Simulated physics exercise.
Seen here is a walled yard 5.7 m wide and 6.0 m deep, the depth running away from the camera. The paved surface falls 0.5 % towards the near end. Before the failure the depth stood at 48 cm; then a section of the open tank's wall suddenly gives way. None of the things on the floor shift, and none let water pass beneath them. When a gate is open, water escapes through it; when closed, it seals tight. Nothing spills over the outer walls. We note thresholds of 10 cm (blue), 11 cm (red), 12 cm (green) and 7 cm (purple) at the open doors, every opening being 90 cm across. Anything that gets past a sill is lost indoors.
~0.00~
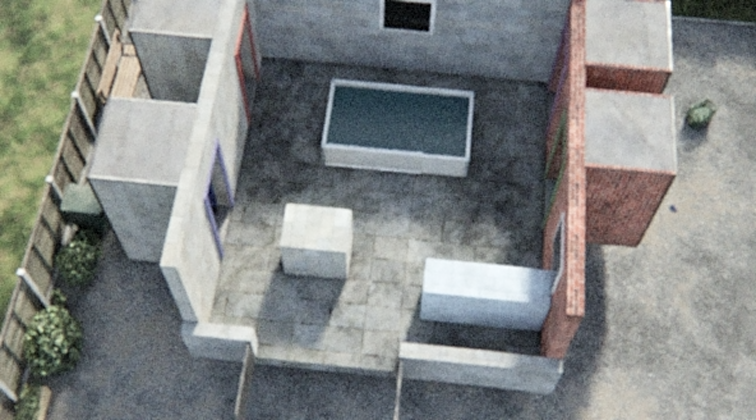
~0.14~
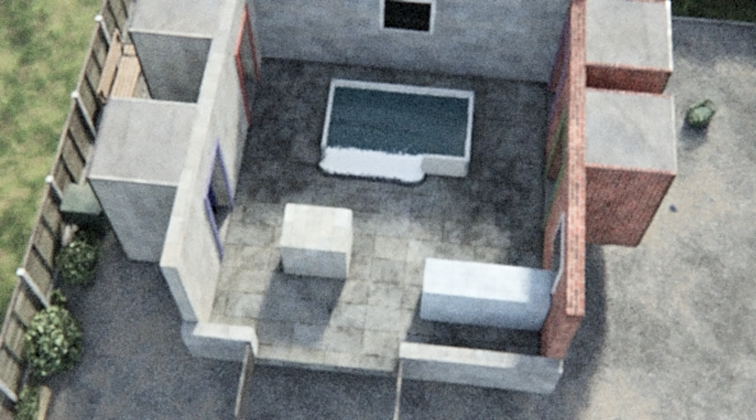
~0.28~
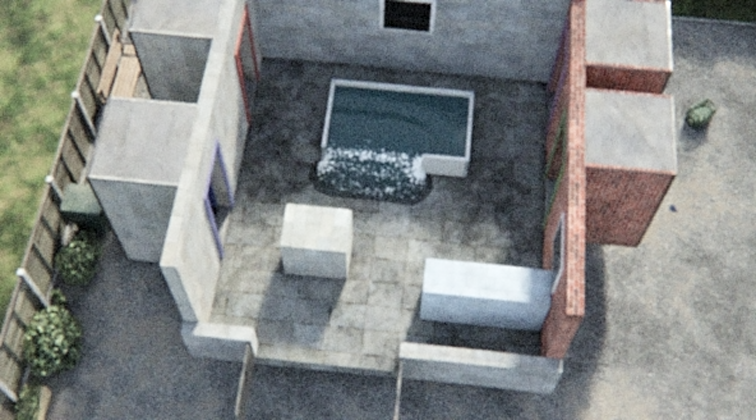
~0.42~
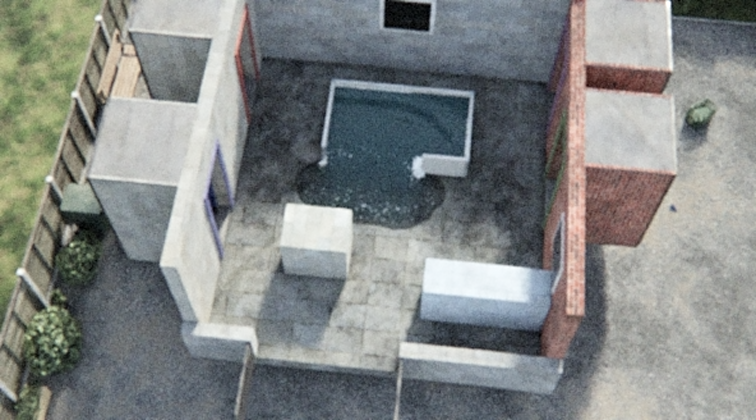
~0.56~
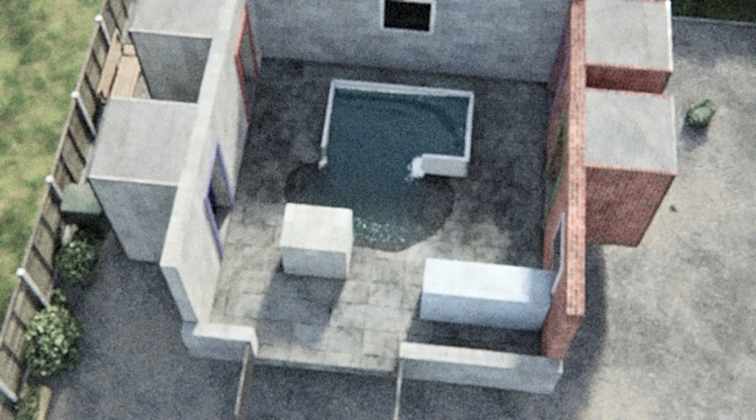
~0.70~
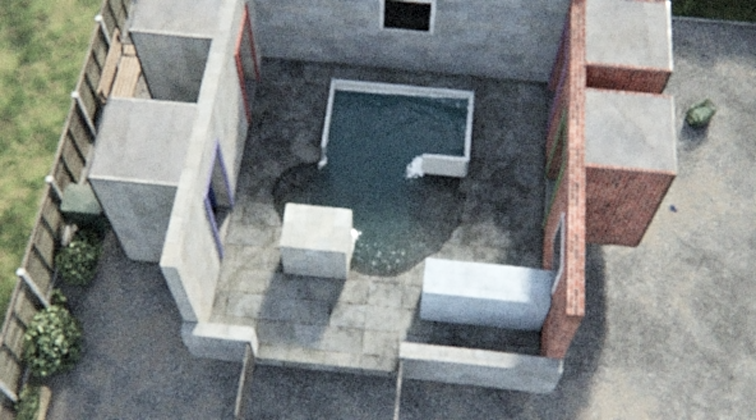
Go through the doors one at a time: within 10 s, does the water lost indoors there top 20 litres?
In the end the blue door lets in a larger amount than the limit; the red door lets in a smaller amount than the limit; the green door lets in a smaller amount than the limit; the purple door lets in a smaller amount than the limit.
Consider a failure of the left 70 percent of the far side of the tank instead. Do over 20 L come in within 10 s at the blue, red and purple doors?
Outcomes - blue: Not exceeded, red: Exceeded, purple: Exceeded.
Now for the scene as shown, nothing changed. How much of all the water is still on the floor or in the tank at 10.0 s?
Still there: Roughly 64 %.
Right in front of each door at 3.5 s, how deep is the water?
Centimetres: Blue 16 / red 2 / green 1 / purple 0.
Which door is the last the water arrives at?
That's the purple door.
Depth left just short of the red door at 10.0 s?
Roughly 4.0 centimetres.
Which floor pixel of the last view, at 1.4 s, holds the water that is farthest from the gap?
(397, 358).
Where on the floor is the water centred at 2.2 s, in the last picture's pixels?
Around (368, 194) in the last picture.
After 1.4 s water covers 30 % of the floor and is deepest (36 cm) near (340, 227); blue door not reached, red door not reached, green door not reached, purple door not reached.
After 2.2 s water covers 40 % of the floor and is deepest (27 cm) near (408, 359); blue door 21 cm at the sill, 17 L in, red door not reached, green door not reached, purple door not reached.
After 3.5 s water covers 60 % of the floor and is deepest (17 cm) near (231, 216); blue door 16 cm at the sill, 69 L in, red door 2 cm at the sill, 0 L in, green door 1 cm at the sill, 0 L in, purple door not reached.
After 6.0 s water covers 85 % of the floor and is deepest (11 cm) near (529, 292); blue door 7 cm at the sill, 84 L in, red door 2 cm at the sill, 0 L in, green door 4 cm at the sill, 0 L in, purple door 1 cm at the sill, 0 L in.
After 10.0 s water covers 95 % of the floor and is deepest (8 cm) near (546, 97); blue door 4 cm at the sill, 85 L in, red door 4 cm at the sill, 0 L in, green door 2 cm at the sill, 0 L in, purple door 7 cm at the sill, 0 L in.
